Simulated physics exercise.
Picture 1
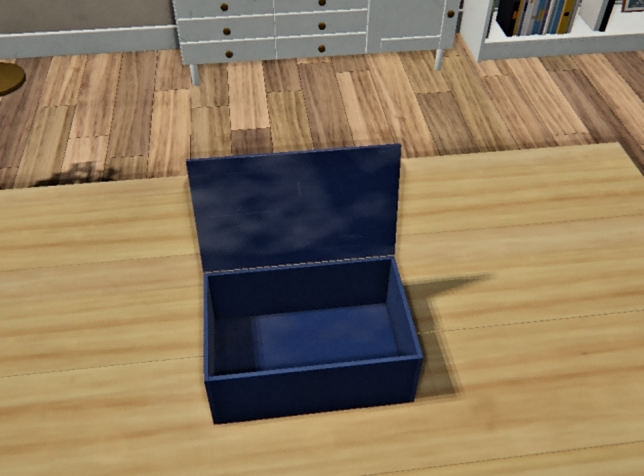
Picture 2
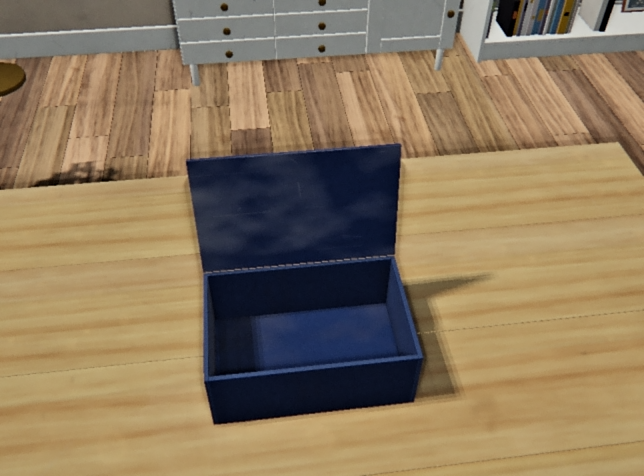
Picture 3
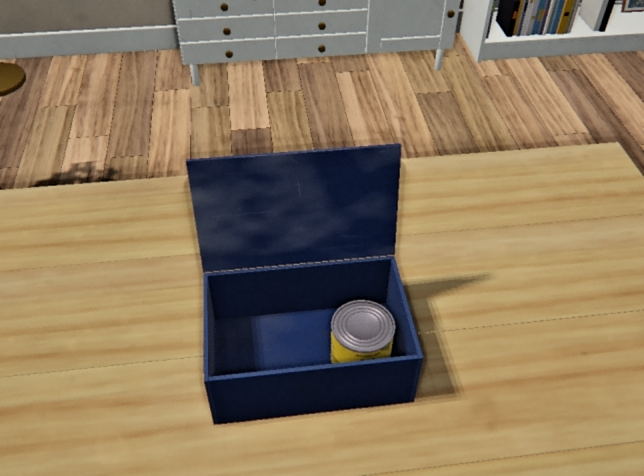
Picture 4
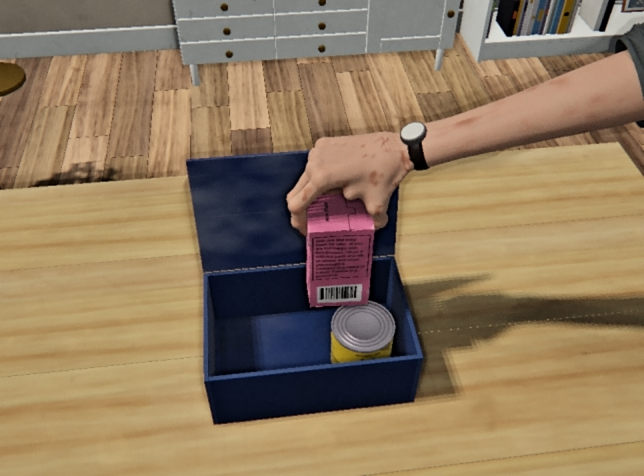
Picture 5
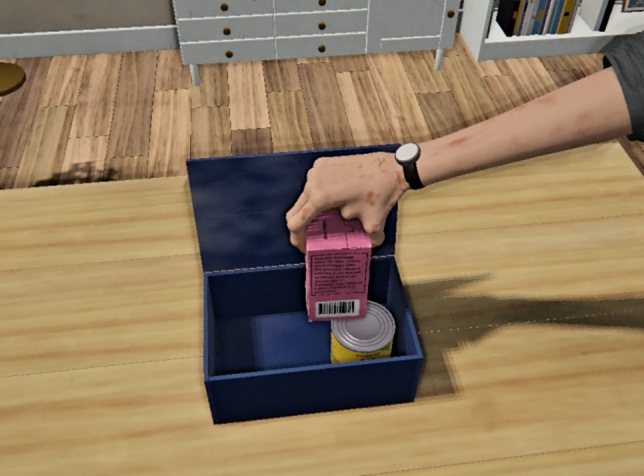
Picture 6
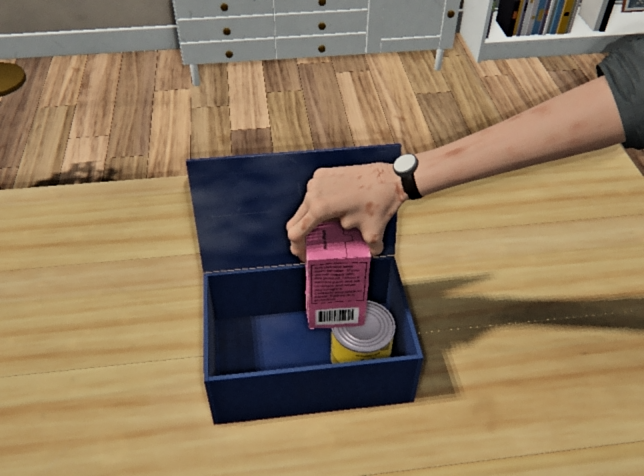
A yellow tin appeared in the right side of an open, empty blue box on a wooden table, then a hand wearing a watch lowered a pink carton in just behind it.
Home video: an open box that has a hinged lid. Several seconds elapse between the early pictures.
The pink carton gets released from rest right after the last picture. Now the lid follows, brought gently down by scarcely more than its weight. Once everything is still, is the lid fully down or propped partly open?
It is fully down.
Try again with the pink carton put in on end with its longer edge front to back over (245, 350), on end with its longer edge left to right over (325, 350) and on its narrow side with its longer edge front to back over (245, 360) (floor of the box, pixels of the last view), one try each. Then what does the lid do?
First try leaves it partly open, second try leaves it shut, third try leaves it shut.
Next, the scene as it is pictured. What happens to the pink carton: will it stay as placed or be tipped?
In the end, the pink carton winds up askew.
Then, 1.00 s on from there, lid starting down; pink carton on its side near (265, 337).
Then, 1.70 s on from there, lid 45° above the rim; pink carton on its side near (265, 337).
In the end, lid shut; toppled in the box, pink carton; yellow tin unmoved. At the end, from the last picture's camera, pink carton near (265, 337).
